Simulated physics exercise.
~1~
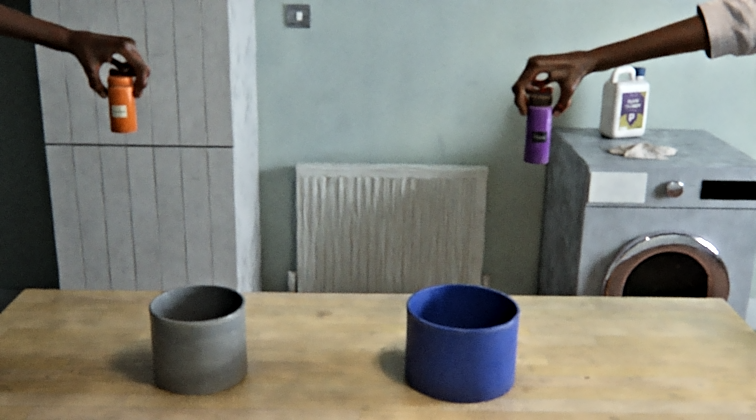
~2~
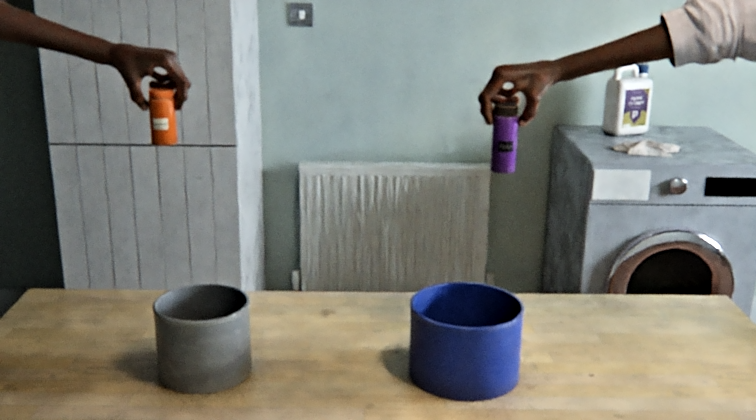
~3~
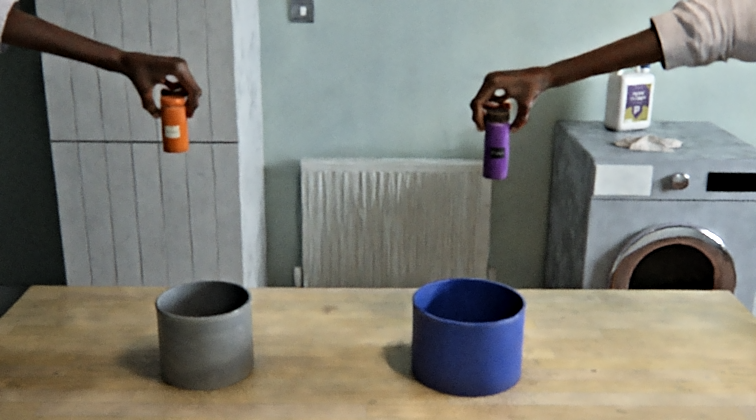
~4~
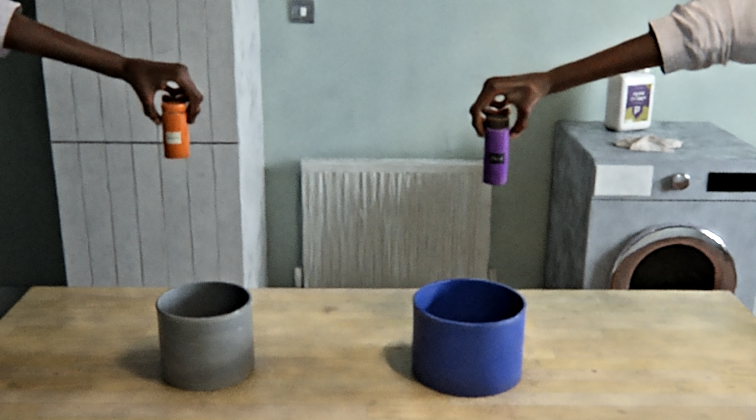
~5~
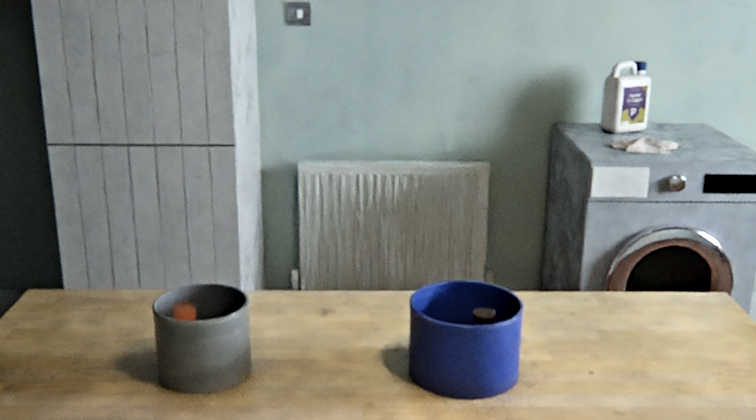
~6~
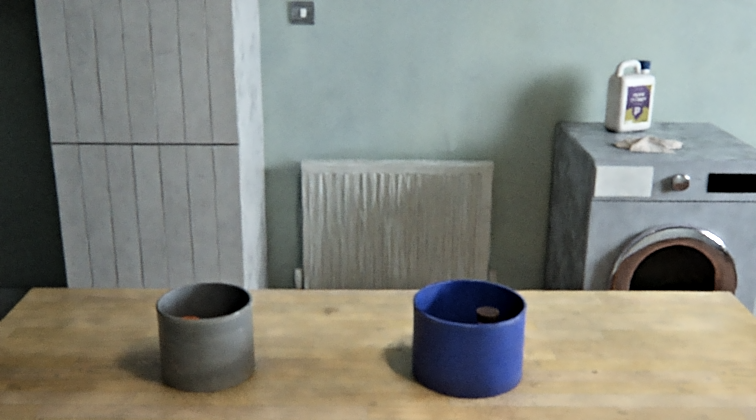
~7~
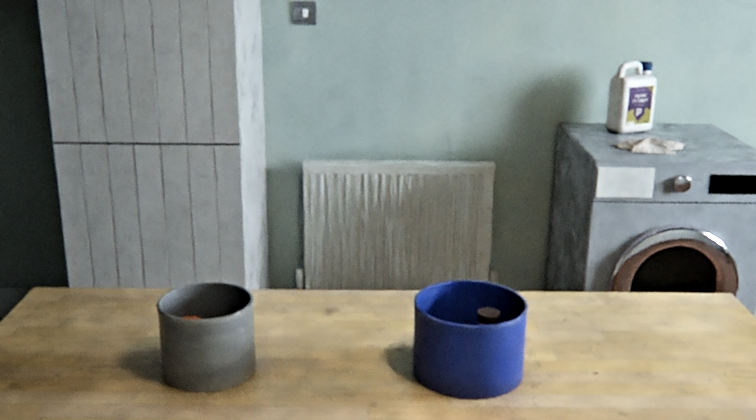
Two hands held an orange shaker above a gray bin on the left and a purple shaker above a blue bin on the right, moved them inward, then let go, and each shaker dropped into the bin below and stayed inside.
